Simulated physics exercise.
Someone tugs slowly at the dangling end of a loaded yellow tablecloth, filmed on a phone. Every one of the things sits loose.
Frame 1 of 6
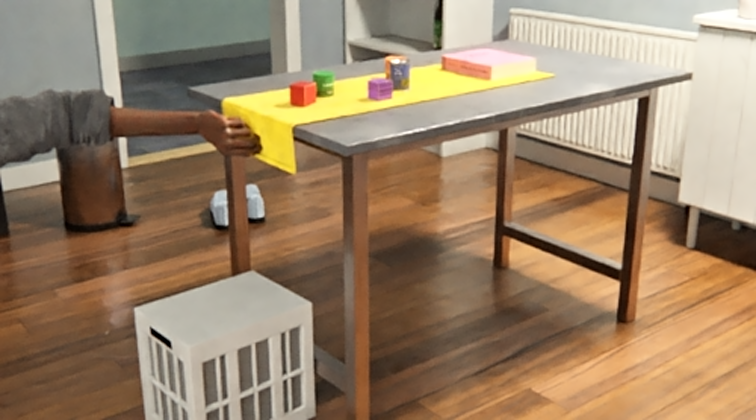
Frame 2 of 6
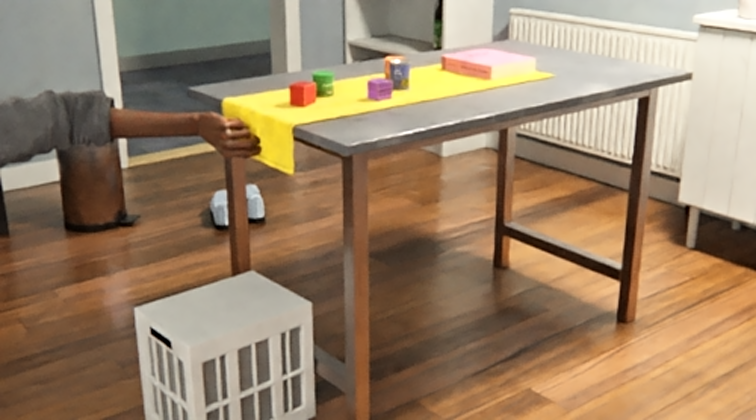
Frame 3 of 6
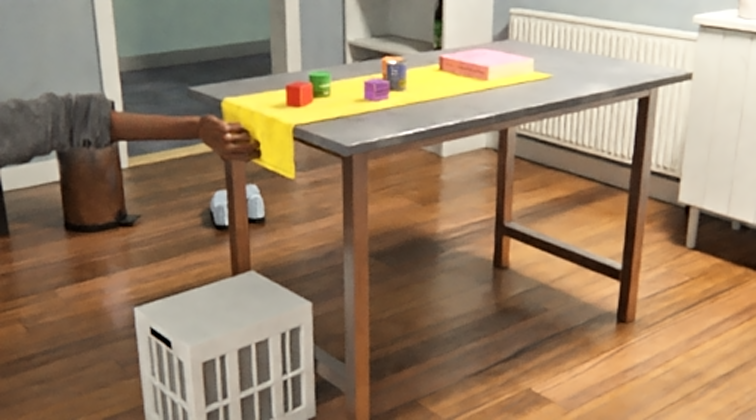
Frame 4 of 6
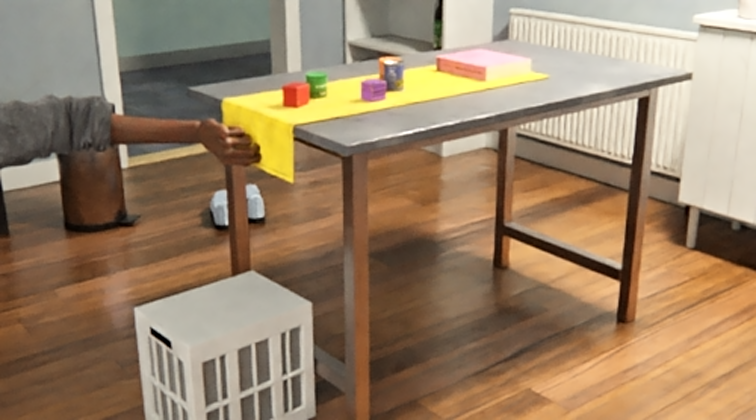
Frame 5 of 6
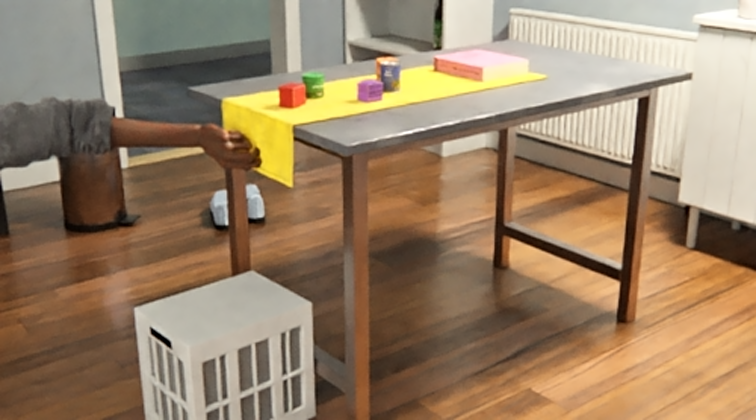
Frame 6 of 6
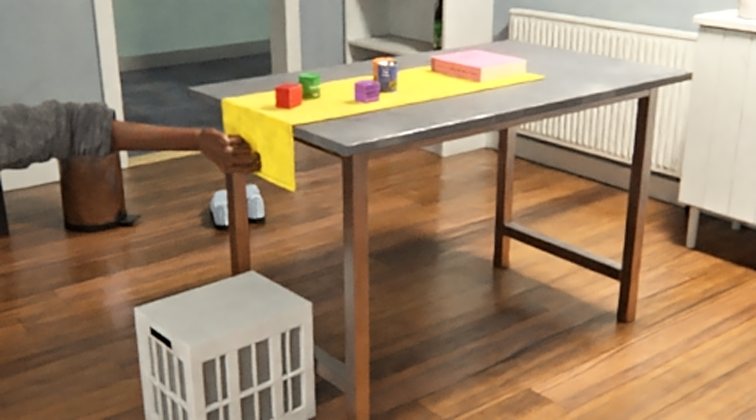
The clip opens on a hand at the left gripping the hanging end of a yellow cloth on a table set with small colorful cubes, containers and a pink box. The hand slowly pulls the cloth downward, and the items ride slightly left with it as the hanging end lengthens a little.
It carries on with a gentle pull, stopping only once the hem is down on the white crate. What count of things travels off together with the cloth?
The count of things that fall is three.
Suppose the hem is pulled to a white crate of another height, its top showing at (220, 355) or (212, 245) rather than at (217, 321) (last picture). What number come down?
We'd see 4, then 1.
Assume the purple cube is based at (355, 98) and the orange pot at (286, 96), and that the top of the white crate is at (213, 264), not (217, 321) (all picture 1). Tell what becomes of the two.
Final state: The purple cube is still in place, the orange pot is no longer up.
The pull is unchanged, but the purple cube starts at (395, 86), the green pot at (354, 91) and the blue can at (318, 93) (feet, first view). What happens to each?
In the end the purple cube is still up there, the green pot is no longer up there and the blue can is no longer up there.
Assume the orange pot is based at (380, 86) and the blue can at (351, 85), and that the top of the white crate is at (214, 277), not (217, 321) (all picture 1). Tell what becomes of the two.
So the orange pot stays there, and the blue can stays there.
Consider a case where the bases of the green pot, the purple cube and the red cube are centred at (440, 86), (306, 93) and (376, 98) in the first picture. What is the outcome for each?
Here's how it goes: The green pot remains in place, the purple cube leaves the top and the red cube leaves the top.
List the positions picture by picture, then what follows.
Hem (295, 174); red cube (303, 84); green pot (323, 73); purple cube (380, 80); blue can (400, 61); orange pot (396, 58); top of the crate (218, 321), in the first frame.
Hem (293, 175); red cube (302, 84), in the second frame.
Hem (295, 179); green pot (320, 73), in the third frame.
Hem (294, 183); purple cube (374, 81); top of the crate (218, 321), in the fourth frame.
Hem (292, 188); blue can (390, 62), in the fifth frame.
Hem (295, 192); red cube (288, 86); green pot (310, 75); purple cube (367, 82); blue can (388, 63); orange pot (384, 60), in the sixth frame.
Soon after, hem near (259, 231); red cube gone.
After that, hem near (260, 272); red cube and green pot gone.
In the end, hem on the crate; red cube, green pot and purple cube gone. It carries off three.
